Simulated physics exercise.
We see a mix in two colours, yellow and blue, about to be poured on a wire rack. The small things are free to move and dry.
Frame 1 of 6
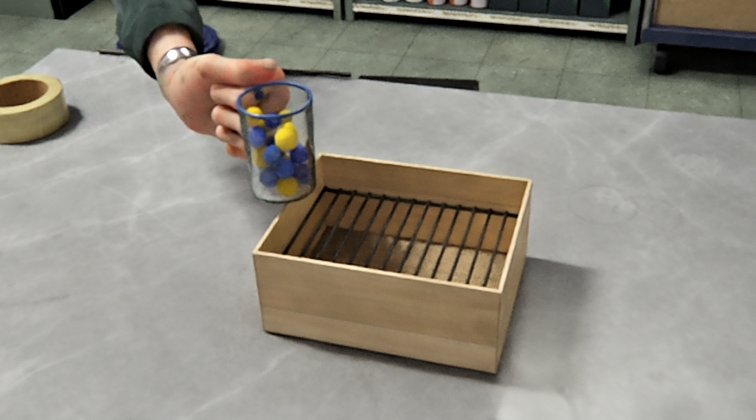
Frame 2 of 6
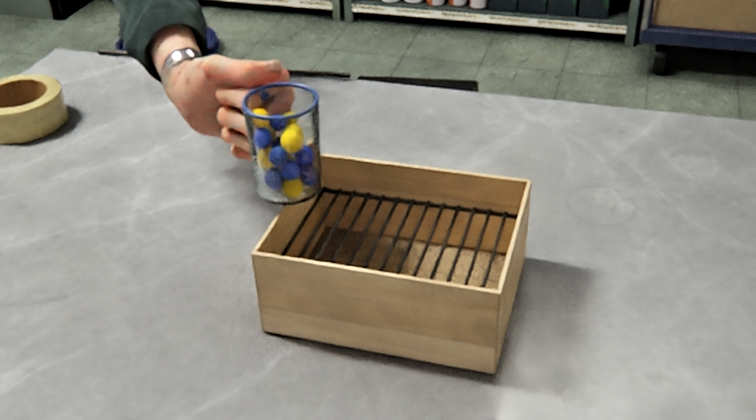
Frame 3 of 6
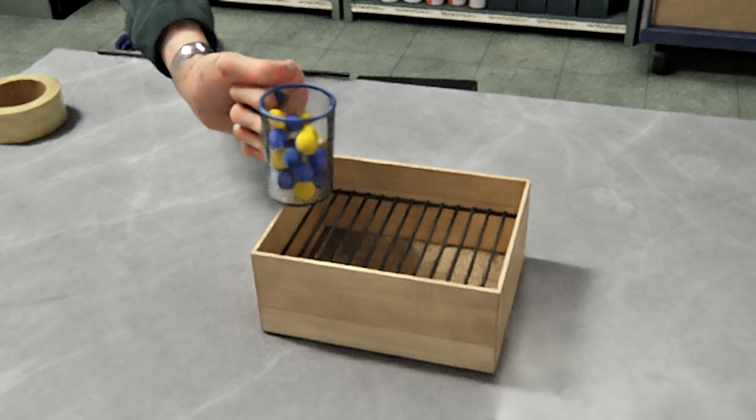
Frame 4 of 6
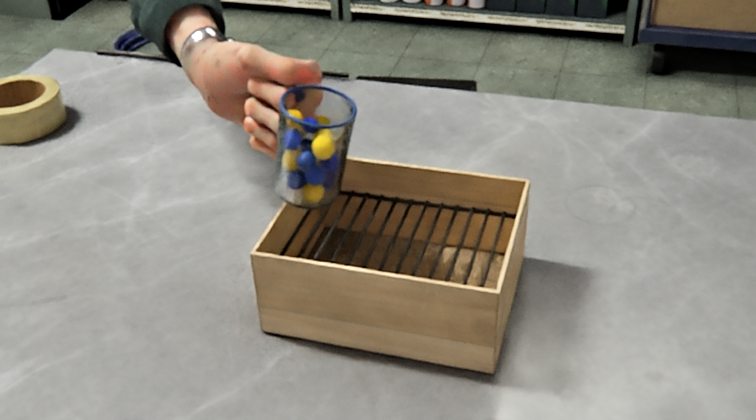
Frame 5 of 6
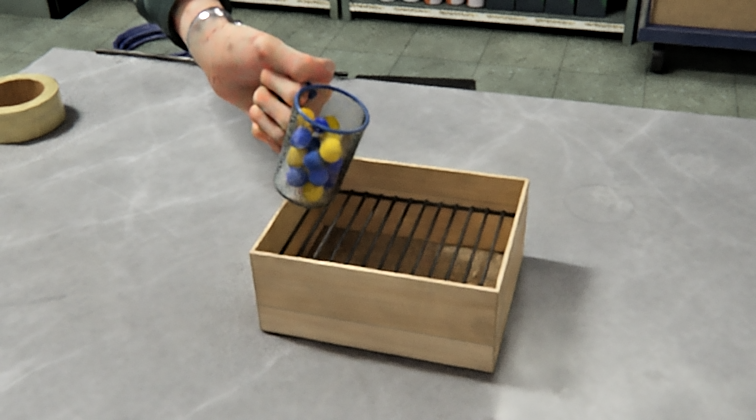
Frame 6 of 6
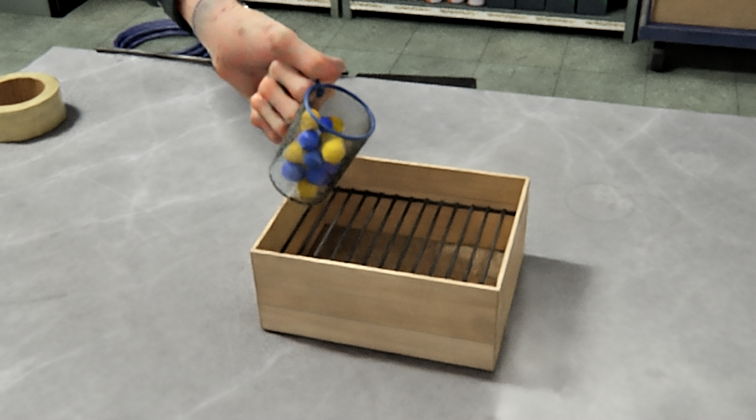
At the start, a hand holds a clear cup of yellow and blue balls upright above the left side of a wooden box with a dark wire rack inside. The hand moves the cup a little to the right, then tilts it steadily rightward, the balls still inside.
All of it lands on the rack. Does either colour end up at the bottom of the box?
Yellow: Kept up; blue: Kept up.
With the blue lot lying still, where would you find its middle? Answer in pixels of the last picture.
In the last picture its middle comes to rest at about (392, 217).
Then, 0.26 s later than the last frame, yellow ones, every one in the cup; blue ones, every one in the cup.
Then, 0.59 s later than the last frame, yellow ones, every one in the cup; blue ones, every one in the cup.
Then, 0.94 s later than the last frame, yellow ones, roughly half in the cup, roughly half on or over the wires; blue ones, roughly two thirds in the cup, roughly a third on or over the wires.
When it is over, yellow ones, every one on the wires, not one under the rack; blue ones, almost all on the wires, not one under the rack, about a tenth outside the box.
